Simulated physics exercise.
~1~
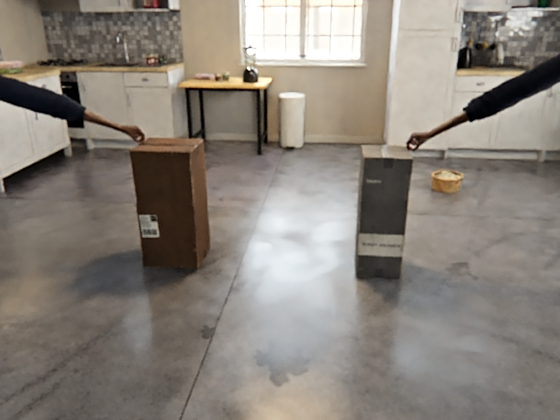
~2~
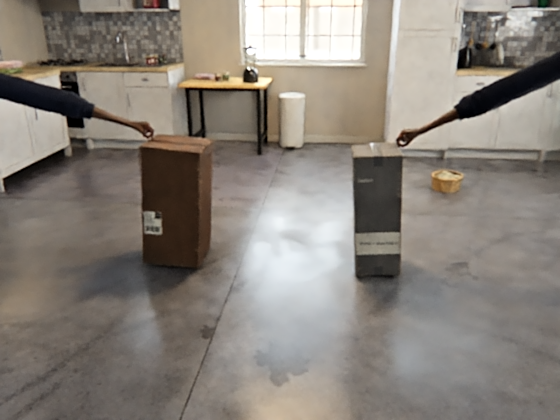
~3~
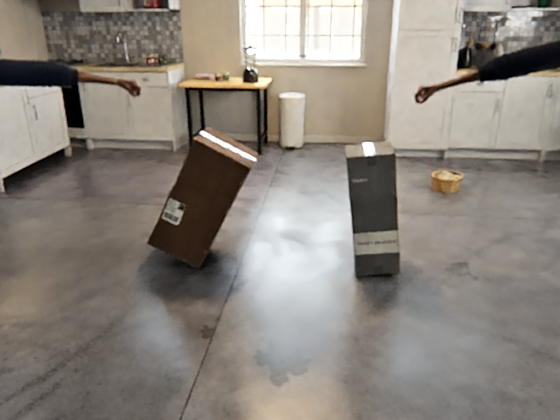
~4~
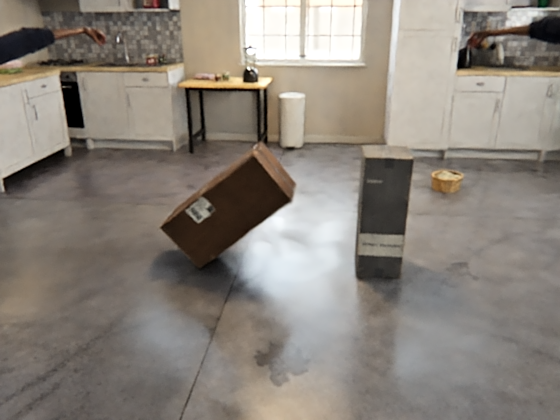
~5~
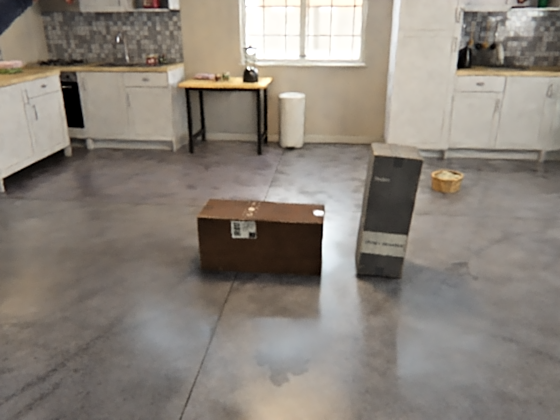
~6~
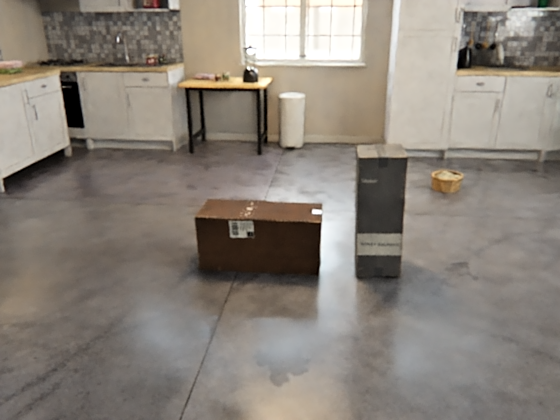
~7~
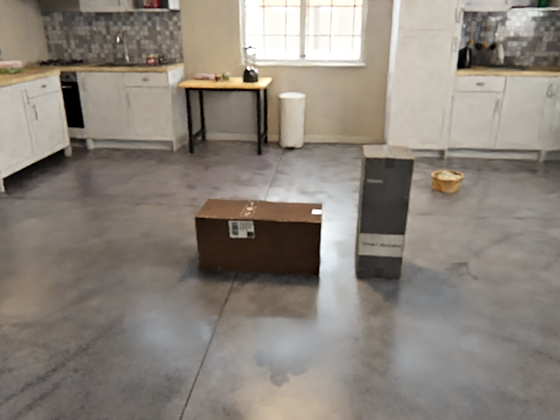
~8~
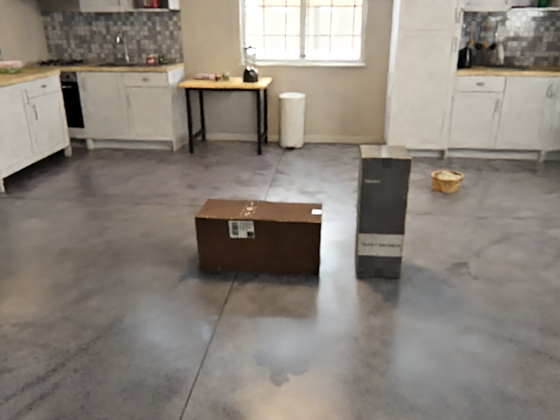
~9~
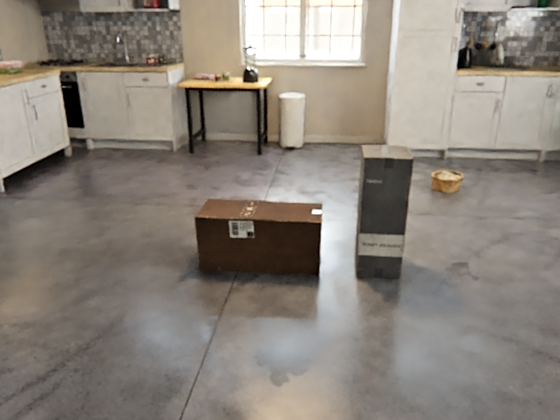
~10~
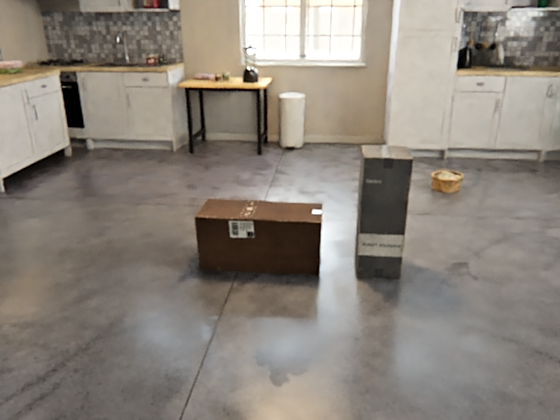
Kitchen floor with two hands tipping tall boxes and letting go, the brown one toppling onto its side, the grey one settling upright.
